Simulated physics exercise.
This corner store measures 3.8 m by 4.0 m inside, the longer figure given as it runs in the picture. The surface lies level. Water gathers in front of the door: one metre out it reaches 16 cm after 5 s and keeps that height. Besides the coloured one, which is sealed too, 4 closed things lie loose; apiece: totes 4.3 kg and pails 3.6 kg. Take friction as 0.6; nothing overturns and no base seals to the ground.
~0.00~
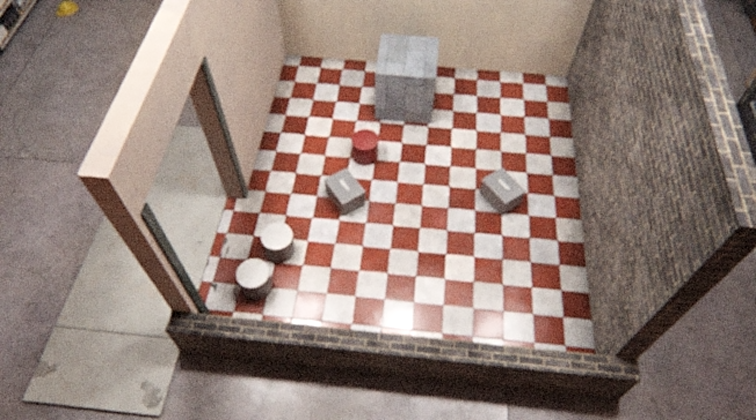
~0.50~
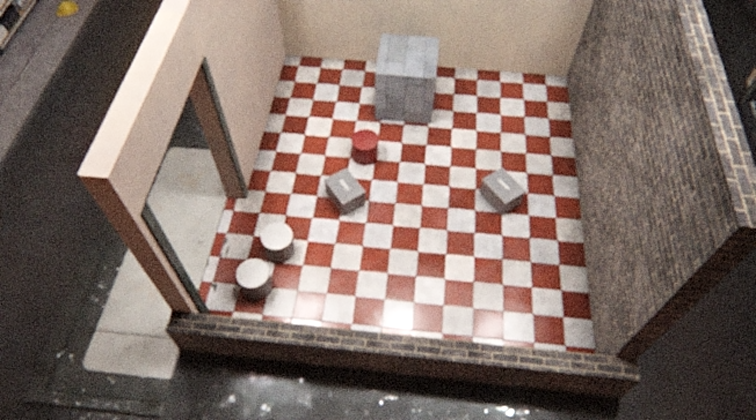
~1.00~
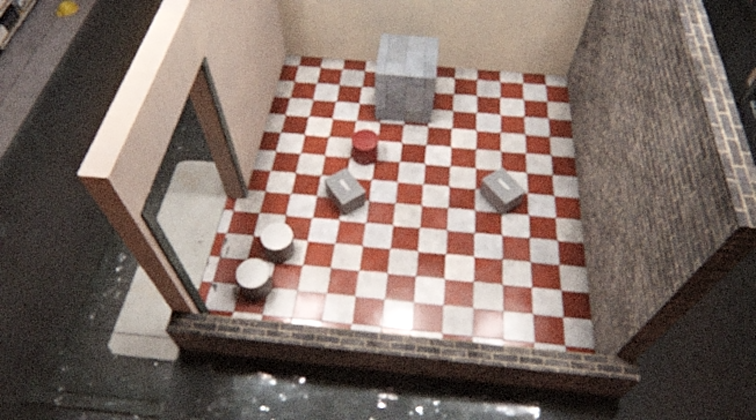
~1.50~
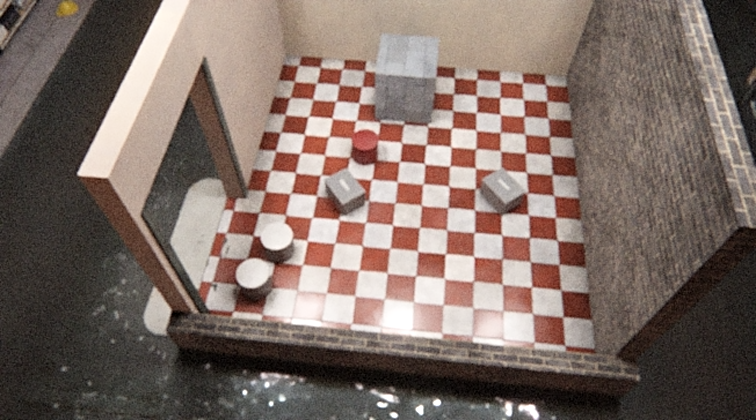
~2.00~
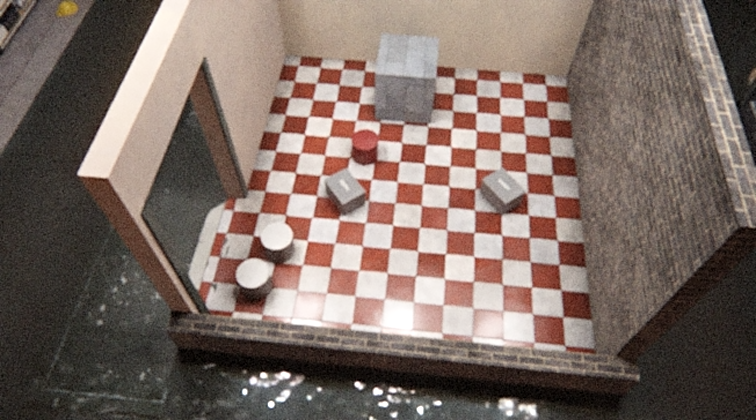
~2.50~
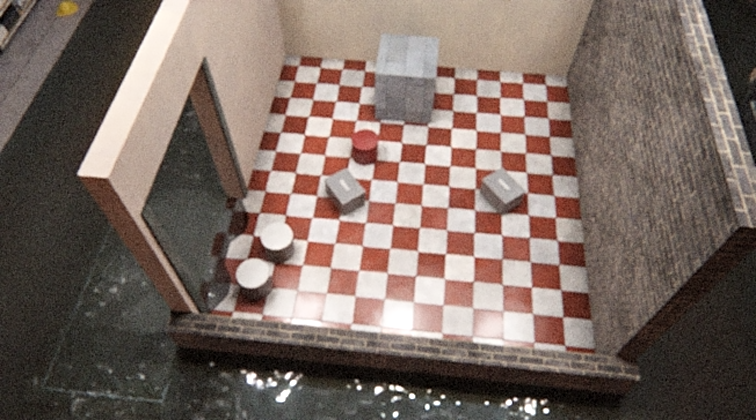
In a small corner store with a red and white checkered floor, dark water spread outside and crept over the pale slab by the doorway, while the red pail and other loose things stayed still.
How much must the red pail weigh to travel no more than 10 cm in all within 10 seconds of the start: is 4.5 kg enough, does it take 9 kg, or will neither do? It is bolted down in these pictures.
Verdict: The lower weight is enough.
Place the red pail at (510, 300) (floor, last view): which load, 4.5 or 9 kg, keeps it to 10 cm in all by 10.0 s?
Only the larger holds.
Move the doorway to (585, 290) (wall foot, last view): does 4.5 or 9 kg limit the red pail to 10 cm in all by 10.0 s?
In that case the lower weight is enough.
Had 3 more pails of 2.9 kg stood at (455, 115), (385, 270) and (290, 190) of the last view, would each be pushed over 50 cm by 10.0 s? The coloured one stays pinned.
In that order: Under, past it, under.
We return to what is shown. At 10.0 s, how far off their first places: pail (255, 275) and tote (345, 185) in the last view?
In turn: 300 cm, 120 cm.
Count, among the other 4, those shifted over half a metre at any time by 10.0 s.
That makes 4.
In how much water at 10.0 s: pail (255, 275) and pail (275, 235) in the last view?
About 11 and 7 cm.
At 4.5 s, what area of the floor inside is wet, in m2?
Roughly 3.0 m2.
After 3.5 s the red pail would be 0 cm from its start with 4.5 kg and 0 cm from its start with 9 kg; 0 cm of water round it then.
After 4.5 s the red pail would be 0 cm from its start with 4.5 kg and 0 cm from its start with 9 kg; 0 cm of water round it then.
After 7.0 s the red pail would be 0 cm from its start with 4.5 kg and 0 cm from its start with 9 kg; 3 cm of water round it then.
After 10.0 s the red pail would be 0 cm from its start with 4.5 kg and 0 cm from its start with 9 kg; 3 cm of water round it then.
